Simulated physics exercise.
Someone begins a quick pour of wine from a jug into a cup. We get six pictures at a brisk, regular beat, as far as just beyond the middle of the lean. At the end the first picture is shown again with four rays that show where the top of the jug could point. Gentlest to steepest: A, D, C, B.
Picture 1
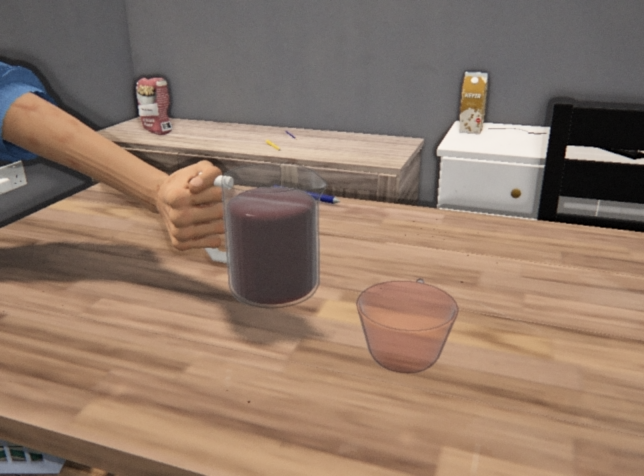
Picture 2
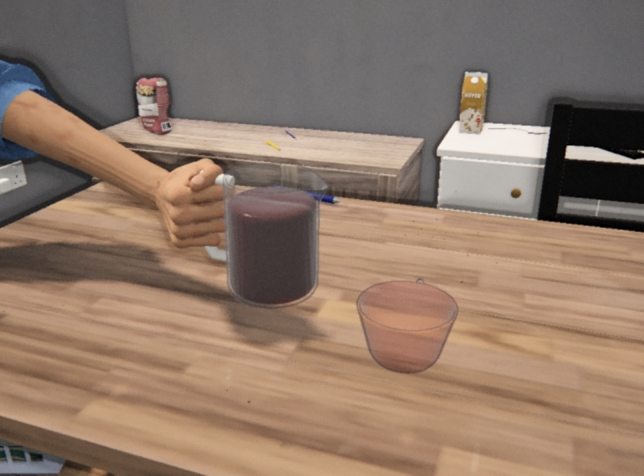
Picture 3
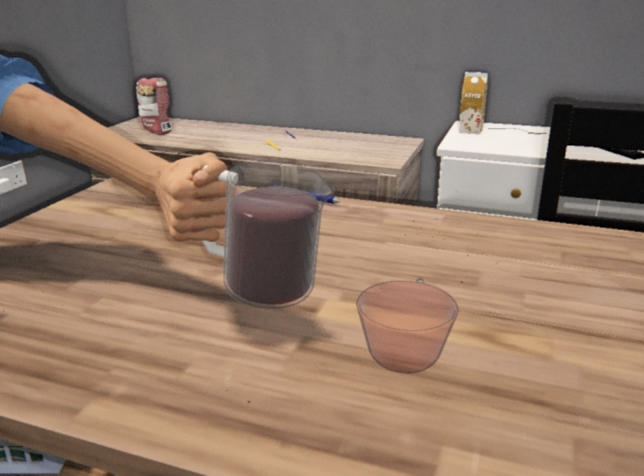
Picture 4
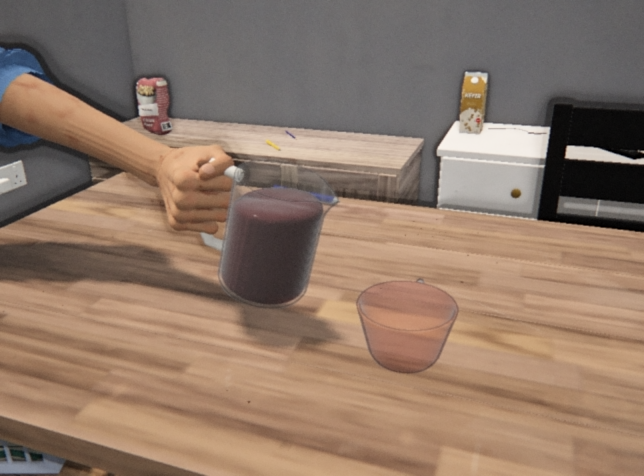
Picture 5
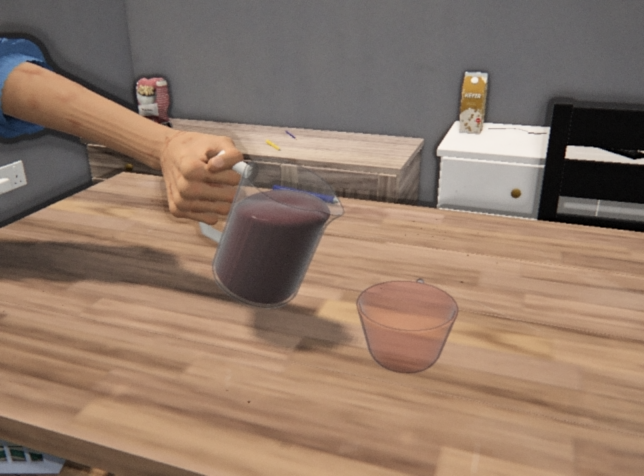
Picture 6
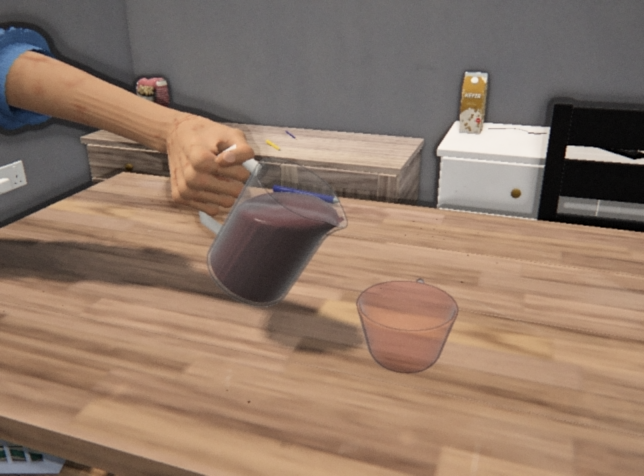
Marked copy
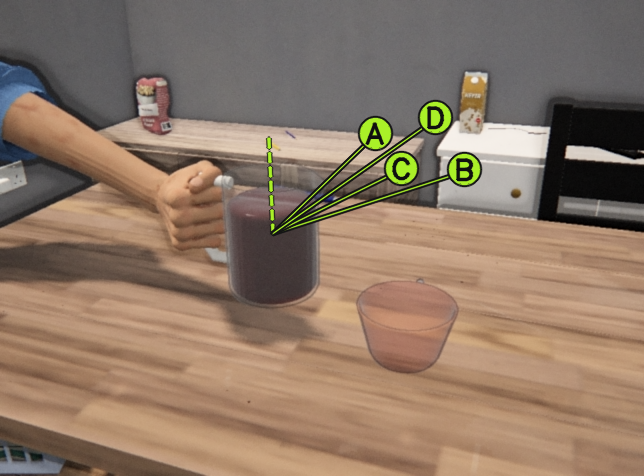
A hand reaching in from the left, its arm in a blue sleeve, holds a clear jug of dark purplish-red wine above a wooden table and, after staying upright briefly, tilts it steadily rightward. A translucent pinkish cup sits still to the right. The fixed, slightly high view shows a grey-walled room with cartons on a wooden cabinet and white drawers behind, beside a black chair.
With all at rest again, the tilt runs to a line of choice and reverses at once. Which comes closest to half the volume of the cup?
C beats the others.
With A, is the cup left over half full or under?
Under.
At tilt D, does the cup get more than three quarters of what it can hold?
No, it does not.
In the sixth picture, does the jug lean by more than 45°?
No.
On the marked copy, A at (363, 145); B at (448, 176); C at (386, 177); D at (422, 128).
For tilt A, the cup ends with about 18 % of what it can hold.
For tilt B, the cup ends with about 69 % of what it can hold.
For tilt C, the cup ends with about 51 % of what it can hold.
For tilt D, the cup ends with about 33 % of what it can hold.
